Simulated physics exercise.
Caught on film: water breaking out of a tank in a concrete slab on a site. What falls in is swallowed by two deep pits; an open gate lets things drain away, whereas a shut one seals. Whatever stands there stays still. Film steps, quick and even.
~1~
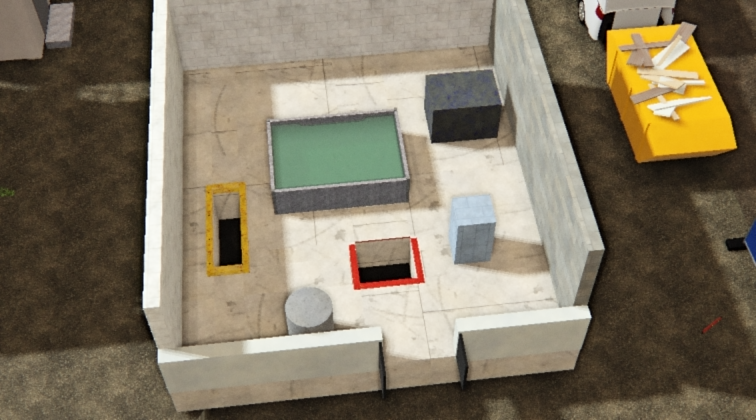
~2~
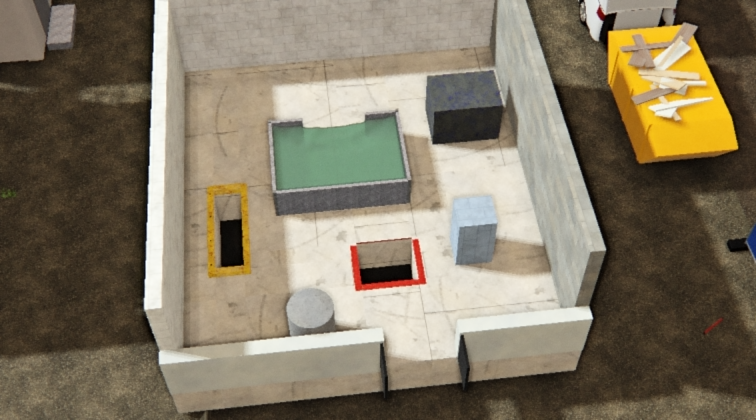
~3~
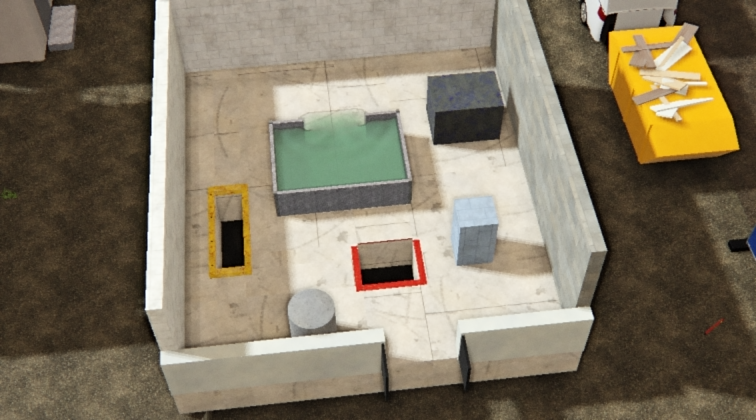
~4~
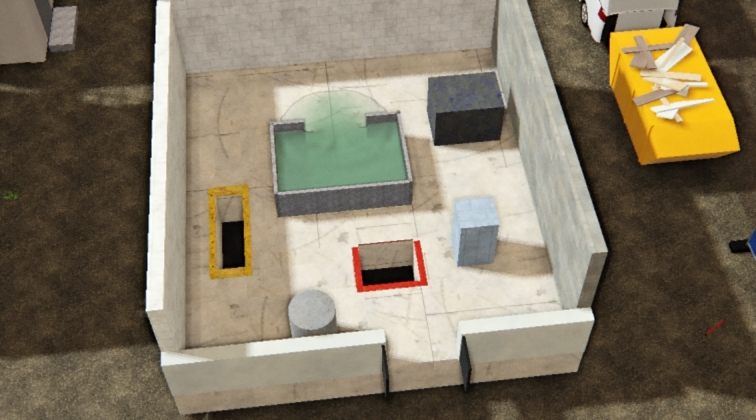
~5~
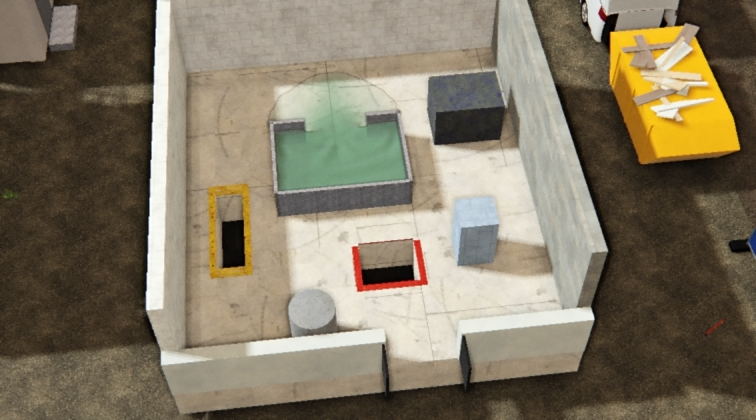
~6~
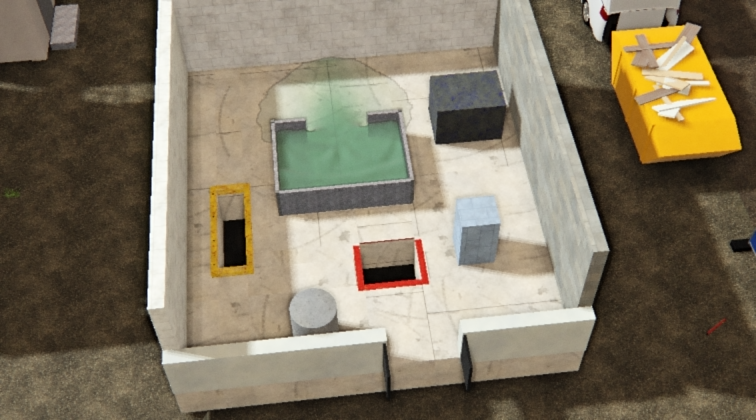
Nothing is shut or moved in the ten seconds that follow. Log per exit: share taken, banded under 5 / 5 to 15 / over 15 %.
My prediction: The gate lands in the bottom band - below five per cent, the yellow pit lands in the bottom band - below five per cent, the red pit lands in the bottom band - below five per cent.
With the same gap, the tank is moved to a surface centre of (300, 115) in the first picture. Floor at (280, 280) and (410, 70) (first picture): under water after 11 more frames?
In the order given, untouched and swamped.
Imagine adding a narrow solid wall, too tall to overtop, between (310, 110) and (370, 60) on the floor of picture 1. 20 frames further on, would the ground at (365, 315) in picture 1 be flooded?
Untouched.
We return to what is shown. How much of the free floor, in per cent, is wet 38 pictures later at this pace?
Share estimate: About 65 per cent.
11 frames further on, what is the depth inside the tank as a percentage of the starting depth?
My reading: Near 56 %.
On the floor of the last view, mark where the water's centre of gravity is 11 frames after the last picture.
At roughly (338, 133).
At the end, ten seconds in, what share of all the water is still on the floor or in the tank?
I make it 96 per cent.
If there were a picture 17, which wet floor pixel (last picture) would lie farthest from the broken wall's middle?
Farthest reach: (492, 49).
A moment on, water covers 15 % of the floor; the gate 0 %, the yellow pit 0 %, the red pit 0 %.
Next, water covers 25 % of the floor; the gate 0 %, the yellow pit 0 %, the red pit 0 %.
Then, water covers 35 % of the floor; the gate 0 %, the yellow pit 0 %, the red pit 0 %.
Later, water covers 65 % of the floor; the gate 0 %, the yellow pit 1 %, the red pit 0 %.
In the end, water covers 85 % of the floor; the gate 0 %, the yellow pit 2 %, the red pit 1 %.
